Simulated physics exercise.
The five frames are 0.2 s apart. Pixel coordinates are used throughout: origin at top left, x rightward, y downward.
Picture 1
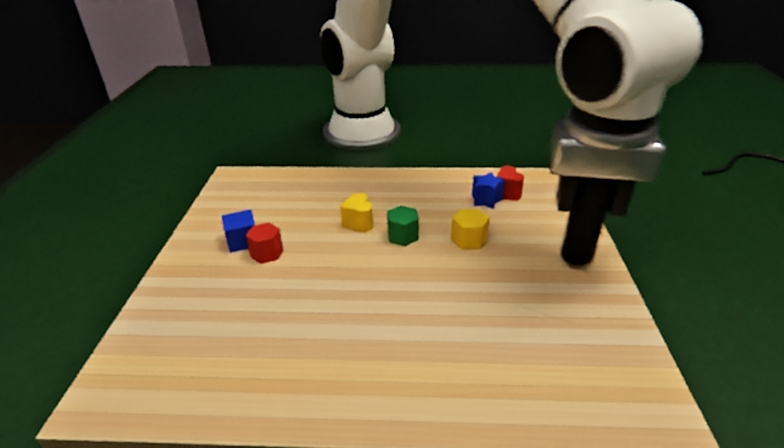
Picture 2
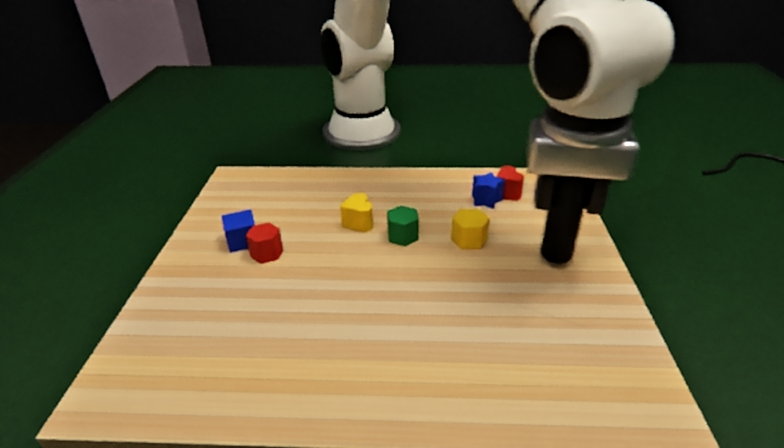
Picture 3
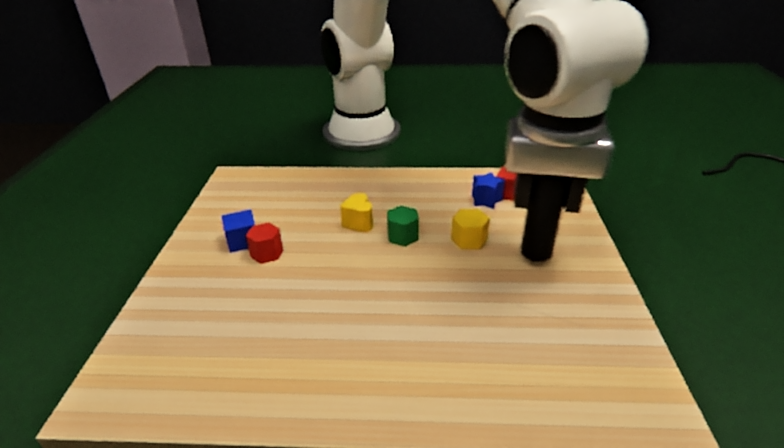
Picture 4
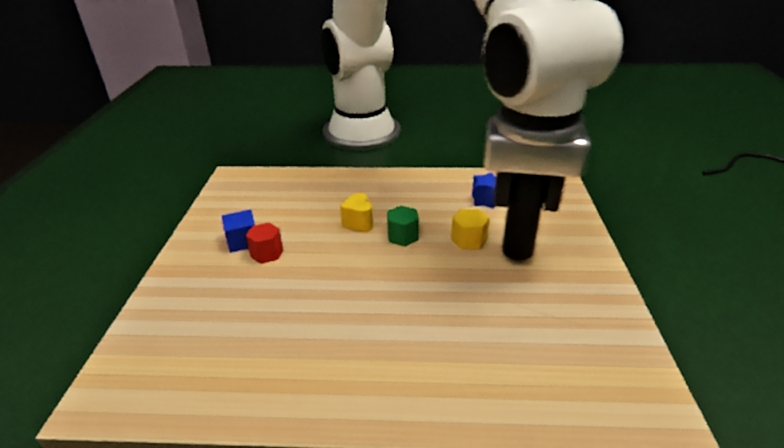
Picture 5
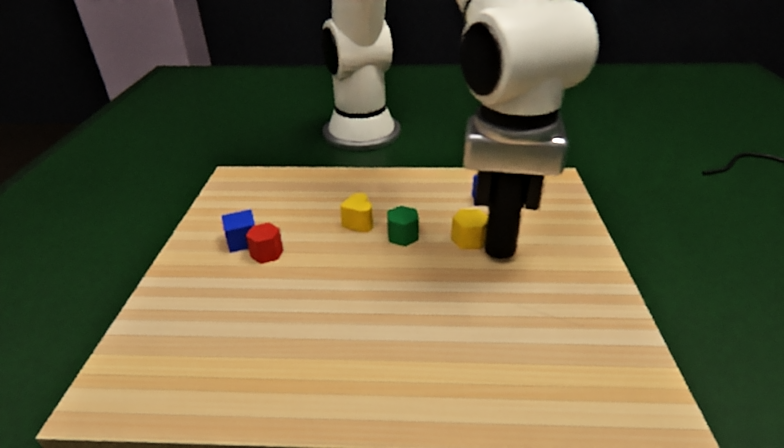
At first, a white robot arm holds a dark rod upright near the right edge of a wooden board scattered with small red, blue, yellow and green blocks. The arm then slides the rod steadily left, passing in front of the red and blue blocks at the back, until it is beside the yellow hexagonal block, while the blocks stay still.
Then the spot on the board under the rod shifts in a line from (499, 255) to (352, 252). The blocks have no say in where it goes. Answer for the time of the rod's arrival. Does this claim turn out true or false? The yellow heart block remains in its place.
That is true.
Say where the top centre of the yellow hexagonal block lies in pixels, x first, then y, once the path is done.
Expect it around (457, 213).
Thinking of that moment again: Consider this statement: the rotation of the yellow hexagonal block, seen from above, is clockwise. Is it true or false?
That claim is true.
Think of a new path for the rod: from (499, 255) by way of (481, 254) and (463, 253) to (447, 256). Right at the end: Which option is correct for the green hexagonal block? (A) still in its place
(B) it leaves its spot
A.
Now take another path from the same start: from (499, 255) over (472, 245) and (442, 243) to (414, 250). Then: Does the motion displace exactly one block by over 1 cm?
I believe not.
On the path given first. One third of the way, rod at (450, 248); yellow hexagonal block at (457, 213), turned 55° clockwise.
Two thirds of the way, rod at (400, 247); green hexagonal block at (398, 213), turned 25° clockwise; yellow hexagonal block at (457, 213), turned 55° clockwise.
At the end, rod at (352, 246); yellow heart block unmoved; green hexagonal block at (397, 213), turned 35° clockwise; yellow hexagonal block at (457, 213), turned 55° clockwise.
